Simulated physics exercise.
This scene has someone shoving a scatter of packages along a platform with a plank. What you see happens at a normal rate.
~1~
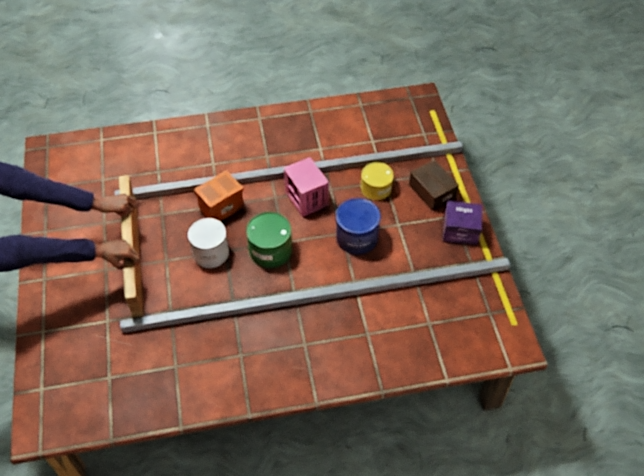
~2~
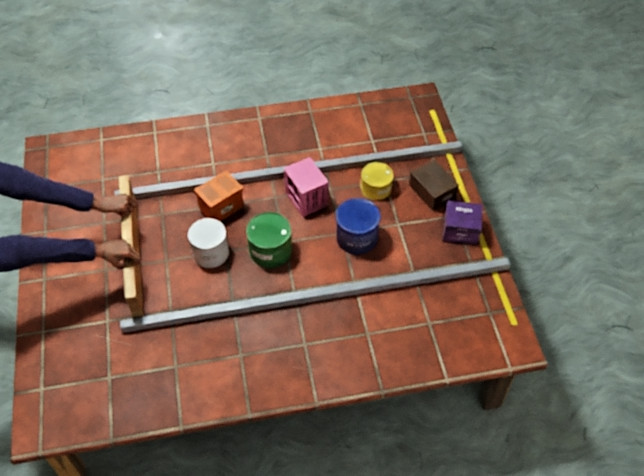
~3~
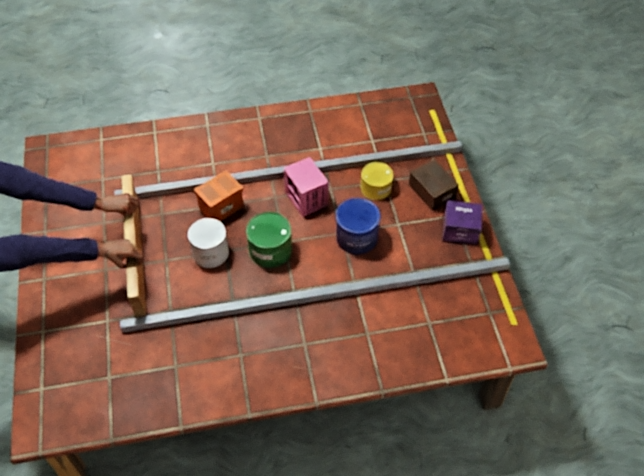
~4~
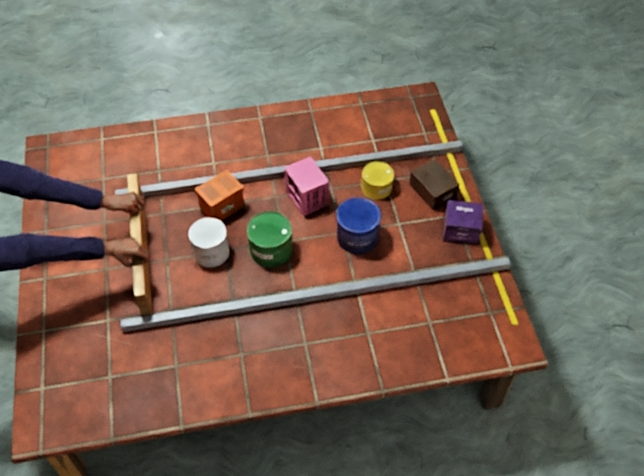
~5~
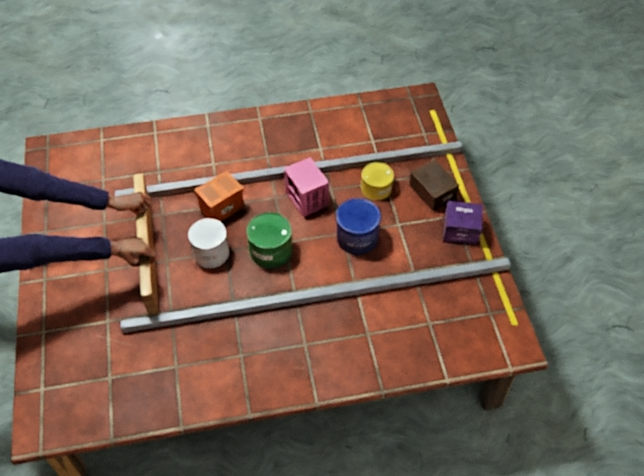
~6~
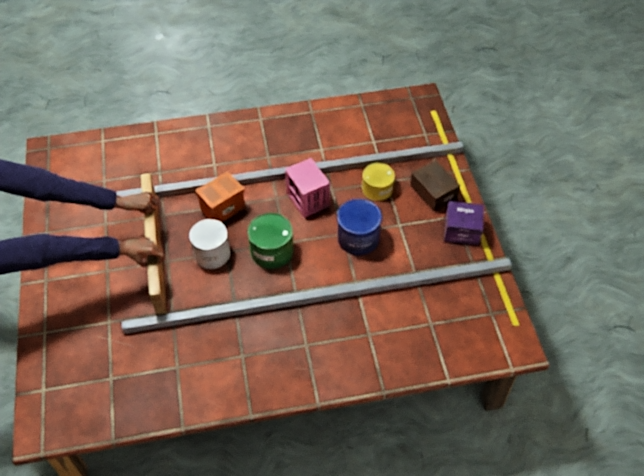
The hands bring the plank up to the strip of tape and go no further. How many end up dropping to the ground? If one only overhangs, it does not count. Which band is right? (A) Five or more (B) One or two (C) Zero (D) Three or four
The answer is A.
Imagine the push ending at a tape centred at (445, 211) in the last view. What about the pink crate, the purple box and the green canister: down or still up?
Check: The pink crate takes the fall; the purple box takes the fall; the green canister remains in place.
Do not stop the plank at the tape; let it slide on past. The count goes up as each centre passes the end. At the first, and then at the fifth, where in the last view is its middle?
First around (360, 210), then around (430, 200).
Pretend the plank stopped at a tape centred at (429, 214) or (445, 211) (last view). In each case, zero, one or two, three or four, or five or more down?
For the first place three to four, for the second more than four.
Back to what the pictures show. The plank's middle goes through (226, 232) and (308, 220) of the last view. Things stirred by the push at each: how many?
3 at one spot and 6 at the other.
A little later, none off yet; purple box at rest near (464, 223); brown tote at rest near (435, 186); yellow canister at rest near (378, 182).
Next, none off yet; purple box shifted a little near (475, 222); brown tote shifted a little near (448, 187); yellow canister shifted about its own width near (410, 177).
Later still, two off so far; purple box fallen near (542, 240); brown tote on its side near (496, 208); yellow canister tilted a little near (485, 166).
When it is over, the number that fall off is five or more; down, white canister, orange tote, green canister, pink crate, blue pail, yellow canister, brown tote and purple box.
